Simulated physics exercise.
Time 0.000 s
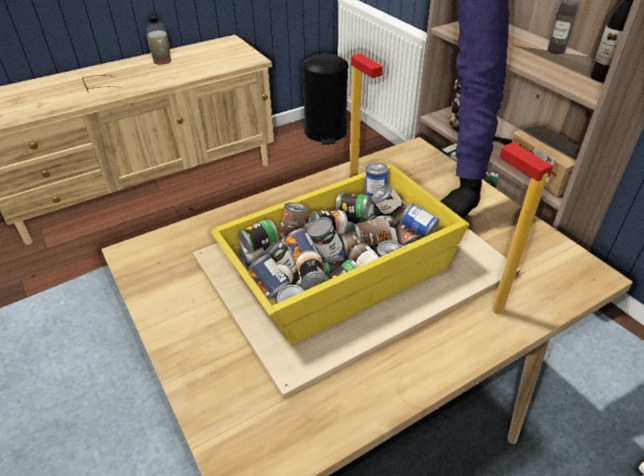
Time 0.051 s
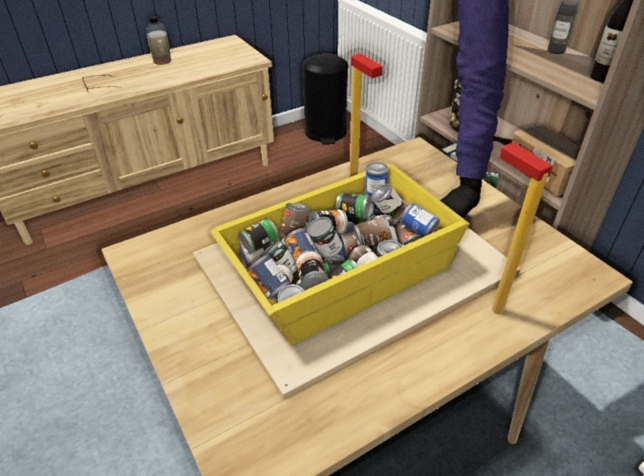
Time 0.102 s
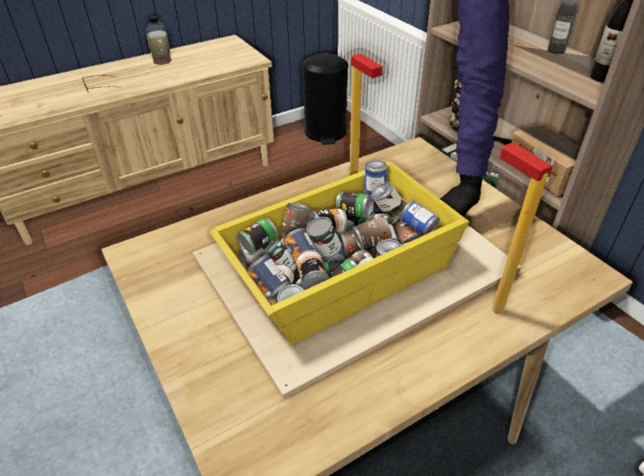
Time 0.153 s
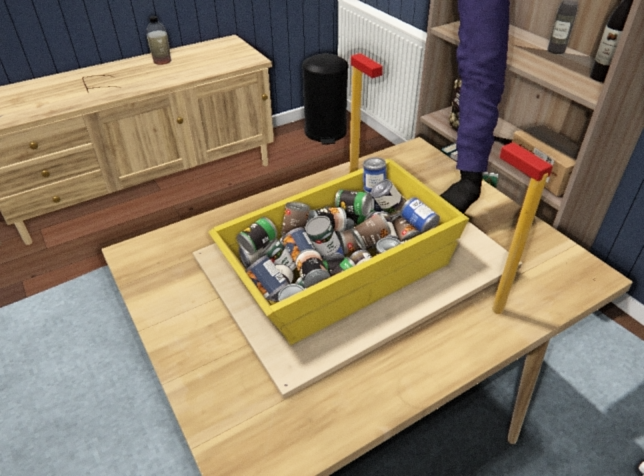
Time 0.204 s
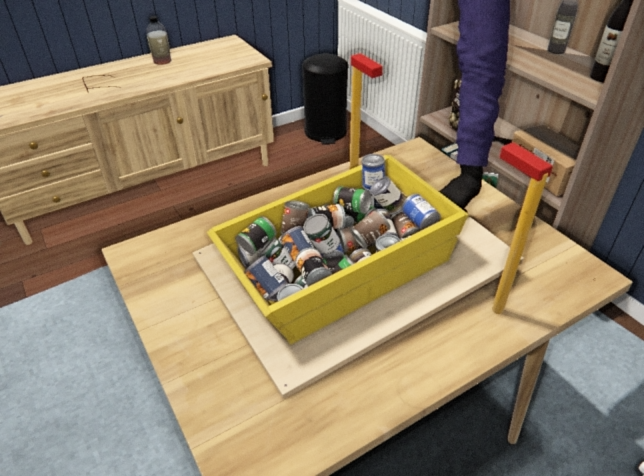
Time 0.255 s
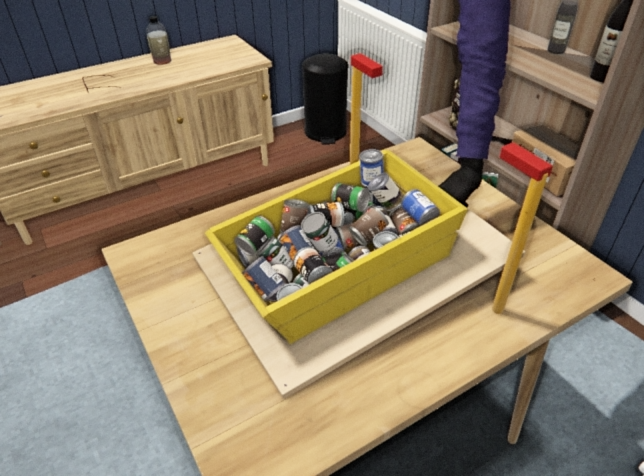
A gloved hand slowly lifts one end of a board carrying a yellow basket of tins.
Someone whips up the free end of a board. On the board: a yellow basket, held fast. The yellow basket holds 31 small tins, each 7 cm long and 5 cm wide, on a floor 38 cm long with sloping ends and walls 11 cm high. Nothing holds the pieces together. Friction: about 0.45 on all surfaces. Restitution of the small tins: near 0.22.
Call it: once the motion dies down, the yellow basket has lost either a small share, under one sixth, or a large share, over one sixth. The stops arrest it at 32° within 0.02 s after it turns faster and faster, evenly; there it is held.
A small share, under one sixth.
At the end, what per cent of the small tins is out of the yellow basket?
That comes to around 0 per cent.
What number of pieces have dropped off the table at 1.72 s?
Number of pieces - roughly 0.
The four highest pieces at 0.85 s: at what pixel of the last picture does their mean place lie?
(316, 178), roughly.
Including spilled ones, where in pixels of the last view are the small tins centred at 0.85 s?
Near (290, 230).
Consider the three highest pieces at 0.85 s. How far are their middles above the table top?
28 cm.
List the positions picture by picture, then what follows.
In the first picture (we follow the rim corner now nearest the camera), yellow basket at (274, 308); tilt 0°; nothing out yet.
Yellow basket at (274, 309); tilt 0°, in the second picture.
Yellow basket at (273, 309); tilt 1°, in the third picture.
Yellow basket at (272, 309); tilt 2°, in the fourth picture.
Yellow basket at (270, 310); tilt 3°, in the fifth picture.
Yellow basket at (267, 310); tilt 5°; nothing out yet, in the sixth picture.
After 0.61 s, it hits the stops.
After 0.71 s, tilt 32°; 0 of 31 out of the yellow basket.
After 0.85 s, tilt 32°; 0 of 31 out of the yellow basket.
After 1.11 s, tilt 32°; 0 of 31 out of the yellow basket.
Final count (at 1.72 s), 0 of 31 out of the yellow basket. Asked share, 0 of 31, 0 per cent.
